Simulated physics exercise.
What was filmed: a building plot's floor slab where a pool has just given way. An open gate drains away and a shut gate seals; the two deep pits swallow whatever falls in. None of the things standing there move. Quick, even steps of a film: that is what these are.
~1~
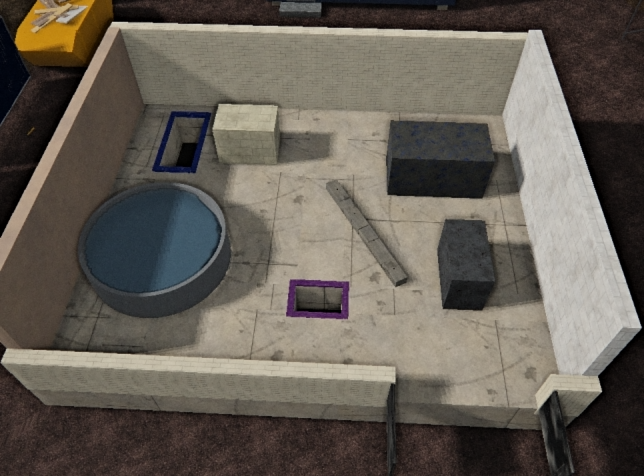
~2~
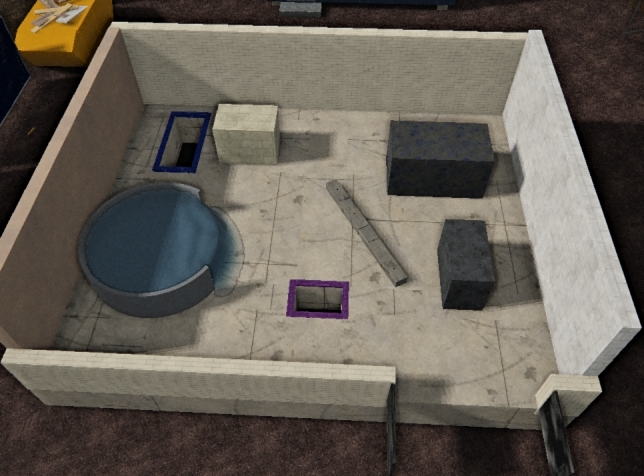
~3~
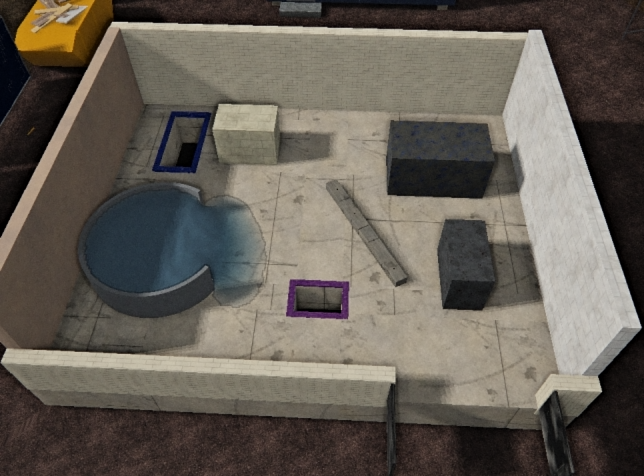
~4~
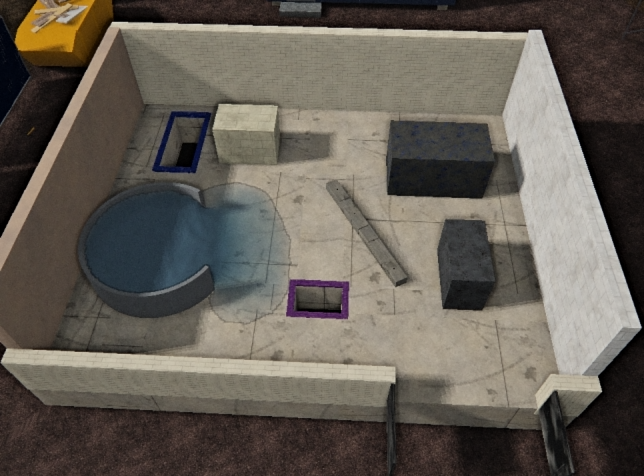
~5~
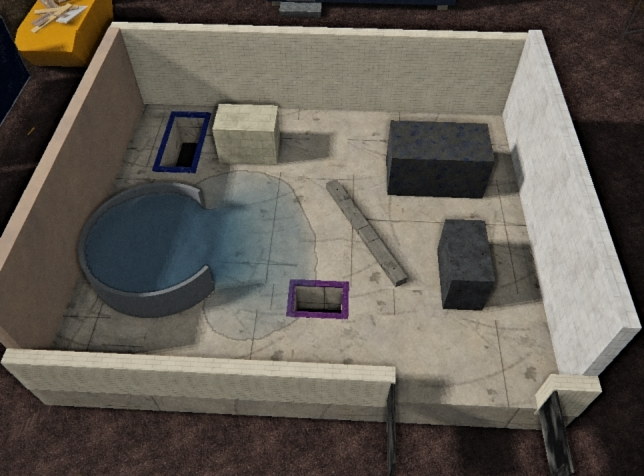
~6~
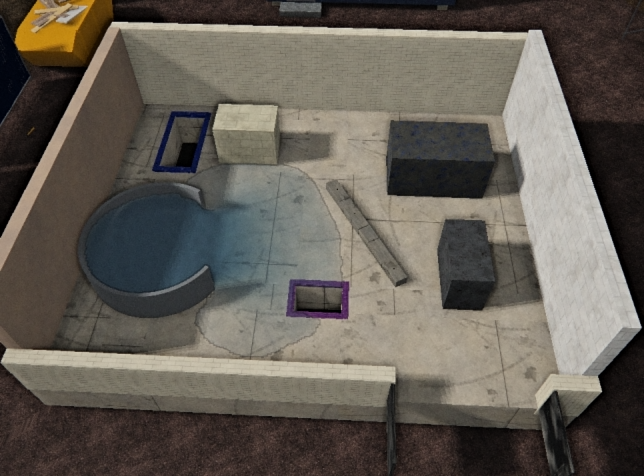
Water poured out of a round pool on the left once a gap opened in its right side, spreading in a widening puddle across the walled floor, around the purple-edged hole and toward the long, slanting strip.
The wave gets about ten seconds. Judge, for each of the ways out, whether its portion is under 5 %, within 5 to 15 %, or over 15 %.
My judgement: The gate's portion is over 15 %; the blue pit's portion is under 5 %; the purple pit's portion is over 15 %.
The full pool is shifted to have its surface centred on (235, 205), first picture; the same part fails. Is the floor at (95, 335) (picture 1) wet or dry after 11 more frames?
Verdict: Not flooded.
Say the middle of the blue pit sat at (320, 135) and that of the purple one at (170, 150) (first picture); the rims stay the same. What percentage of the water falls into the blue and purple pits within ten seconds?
Blue gets 10 in a hundred; purple gets 2 in a hundred.
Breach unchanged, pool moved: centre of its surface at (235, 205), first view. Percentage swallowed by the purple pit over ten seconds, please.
Purple: 8 %.
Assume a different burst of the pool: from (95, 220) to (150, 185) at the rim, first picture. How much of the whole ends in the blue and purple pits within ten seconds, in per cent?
For blue it's about 45 per cent, and for purple about 0 per cent.
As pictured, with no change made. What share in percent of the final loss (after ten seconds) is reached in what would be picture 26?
Close to 35 per cent, I'd say.
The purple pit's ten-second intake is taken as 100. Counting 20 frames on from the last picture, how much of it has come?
That share would be near 45 %.
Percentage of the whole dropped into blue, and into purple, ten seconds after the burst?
Near 0 in a hundred, followed by near 20 in a hundred.
A moment on, water covers 30 % of the floor; the gate 0 %, the blue pit 0 %, the purple pit 3 %.
Next, water covers 45 % of the floor; the gate 0 %, the blue pit 0 %, the purple pit 6 %.
Then, water covers 60 % of the floor; the gate 4 %, the blue pit 0 %, the purple pit 9 %.
Later, water covers 80 % of the floor; the gate 12 %, the blue pit 0 %, the purple pit 15 %.
In the end, water covers 95 % of the floor; the gate 18 %, the blue pit 0 %, the purple pit 20 %.
